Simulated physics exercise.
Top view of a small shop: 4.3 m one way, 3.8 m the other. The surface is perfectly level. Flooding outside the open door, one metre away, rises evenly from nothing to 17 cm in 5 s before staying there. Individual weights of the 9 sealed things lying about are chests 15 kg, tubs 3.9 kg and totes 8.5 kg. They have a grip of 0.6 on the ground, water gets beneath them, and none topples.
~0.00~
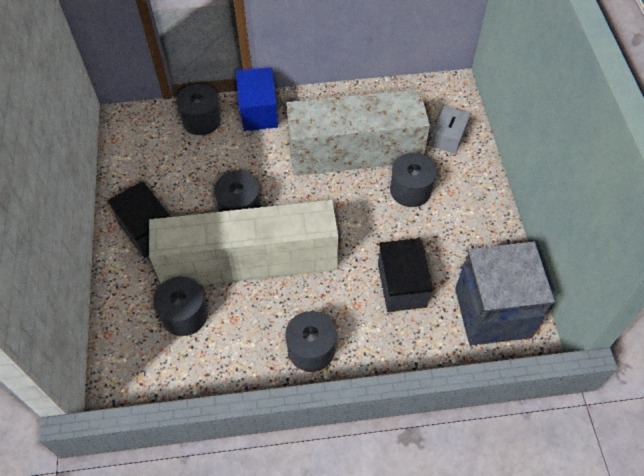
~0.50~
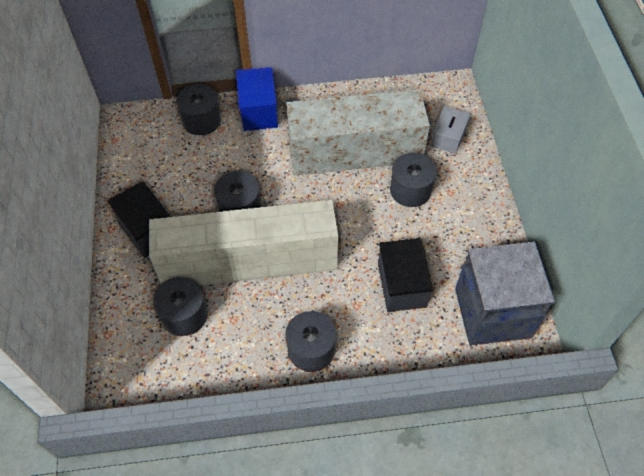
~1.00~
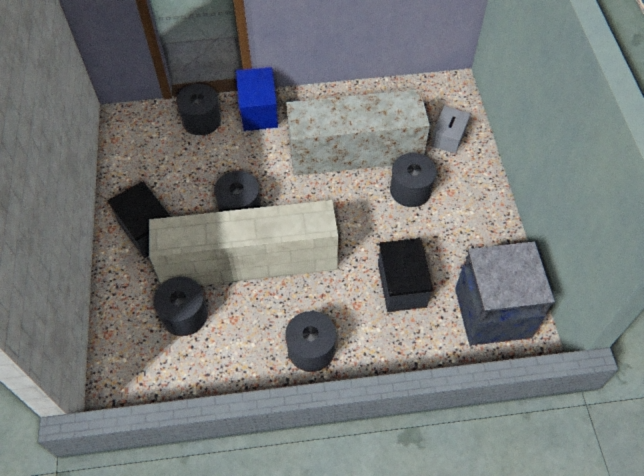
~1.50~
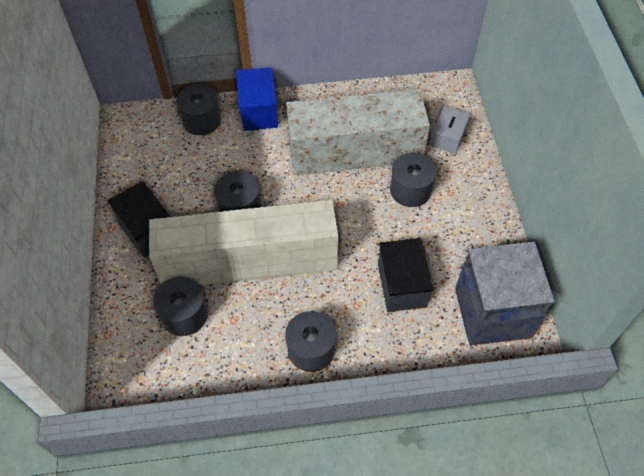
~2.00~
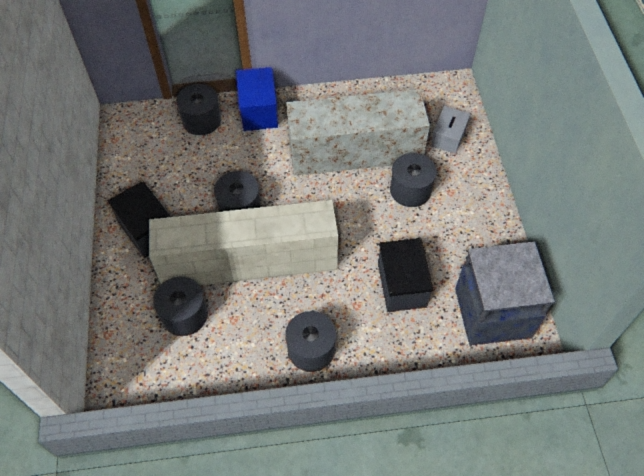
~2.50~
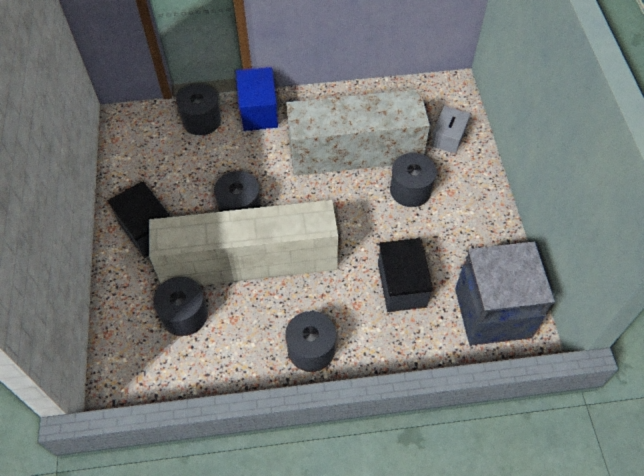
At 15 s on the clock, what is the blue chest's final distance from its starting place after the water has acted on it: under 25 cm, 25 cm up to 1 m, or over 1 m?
Looks like it will stay roughly where it was.
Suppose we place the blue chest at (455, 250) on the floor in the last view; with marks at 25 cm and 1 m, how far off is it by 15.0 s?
Looks like it hardly stirs.
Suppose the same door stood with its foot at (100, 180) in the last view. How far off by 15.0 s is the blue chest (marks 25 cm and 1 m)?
Then the blue chest would have gone a long way.
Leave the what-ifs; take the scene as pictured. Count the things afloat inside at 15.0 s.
The number is 6.
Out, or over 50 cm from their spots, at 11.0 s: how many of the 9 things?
5.
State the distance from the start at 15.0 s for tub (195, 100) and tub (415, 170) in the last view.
Net displacement, in order: 350 cm; 80 cm.
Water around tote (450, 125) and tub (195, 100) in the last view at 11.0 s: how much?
Roughly 2 and 5 cm.
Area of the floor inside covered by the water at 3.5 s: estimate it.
Wet area: Approx. 1.0 m2.
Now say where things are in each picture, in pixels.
In the first frame, the blue chest at (256, 87) rests on the ground; water covers 0.0 m2; 0 of 9 have shifted.
In the second frame, the blue chest at (256, 87) rests on the ground; 0.0 m2 under water; 0 of 9 have shifted.
In the third frame, the blue chest at (256, 87) rests on the ground; water covers 0.0 m2; 0 of 9 have shifted.
In the fourth frame, the blue chest at (256, 87), on the bottom; water covers 0.0 m2; 0 of 9 have shifted.
In the fifth frame, the blue chest at (256, 87) rests on the ground; water covers 0.0 m2; 0 of 9 have shifted.
In the sixth frame, the blue chest at (256, 87) rests on the ground; 0.1 m2 under water; 0 of 9 have shifted.
After 3.5 s the blue chest is near (256, 87), 0.0 m from its start, aground; 0 afloat.
After 6.8 s the blue chest is near (256, 87), 0.0 m from its start, aground; 2 afloat.
After 11.0 s the blue chest is near (256, 87), 0.0 m from its start, aground; 4 afloat.
After 15.0 s the blue chest is near (256, 87), 0.0 m from its start, aground; 6 afloat.
